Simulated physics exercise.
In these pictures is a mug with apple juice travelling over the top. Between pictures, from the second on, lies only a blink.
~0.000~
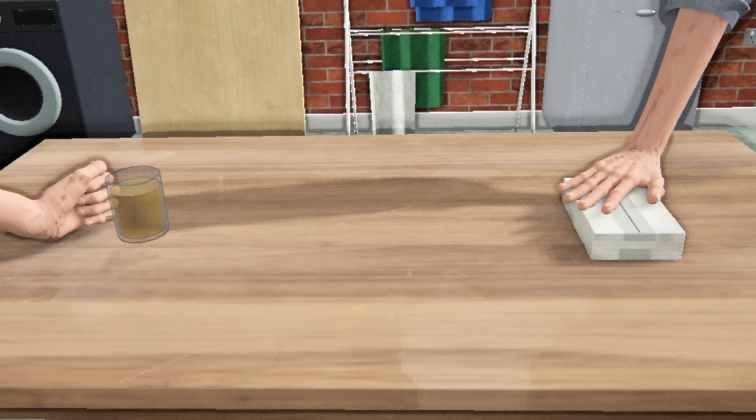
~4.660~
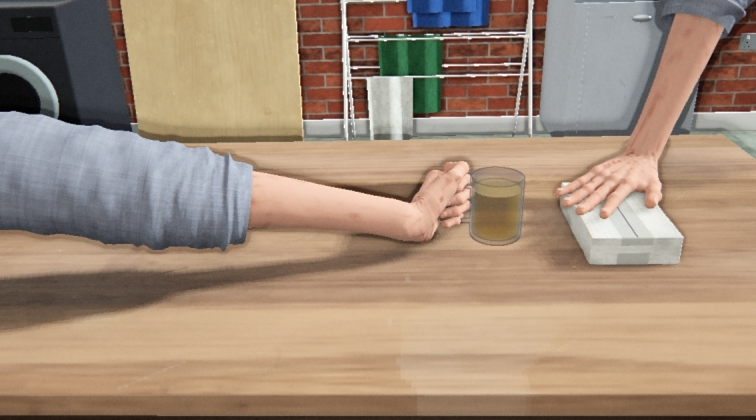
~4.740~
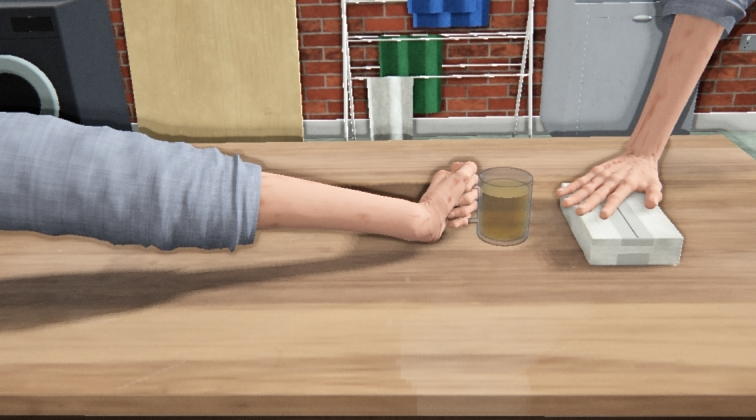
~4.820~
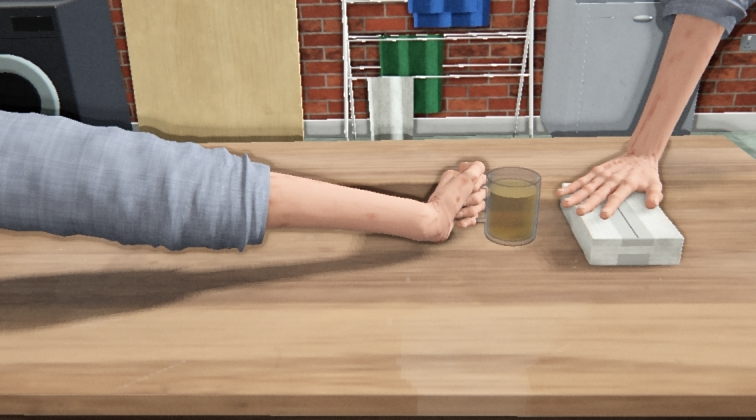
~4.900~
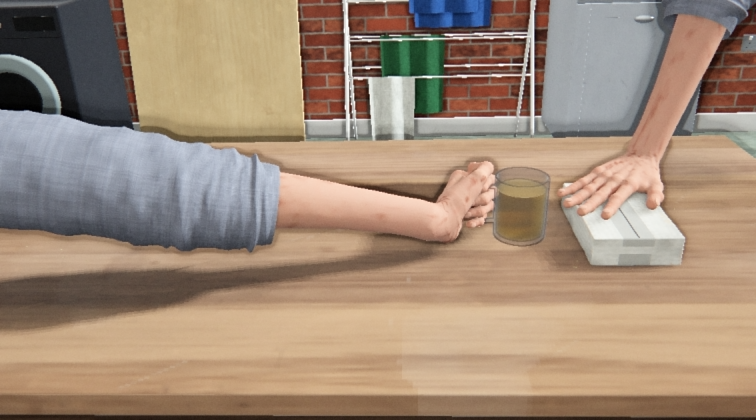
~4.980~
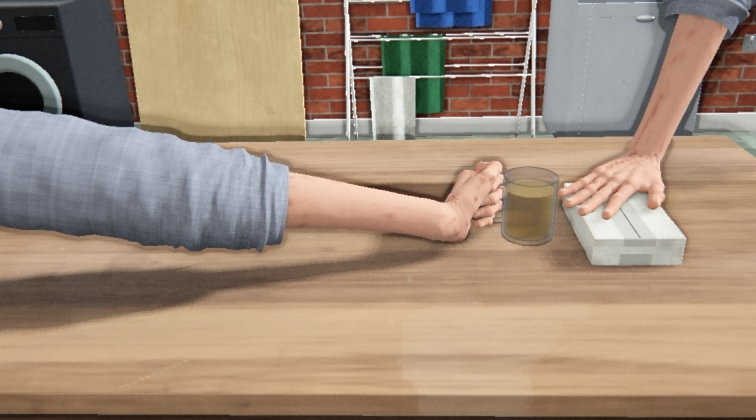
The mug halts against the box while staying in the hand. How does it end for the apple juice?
It all stays put.
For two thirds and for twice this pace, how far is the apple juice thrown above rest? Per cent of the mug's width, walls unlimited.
Roughly 10 and 25 percent.
After 5.2 s, the mug meets the box.
After 5.3 s, the apple juice surges up the wall; the wave climbs under half way to the rim.
After 6.5 s, the mug stands at the box; all is still inside.
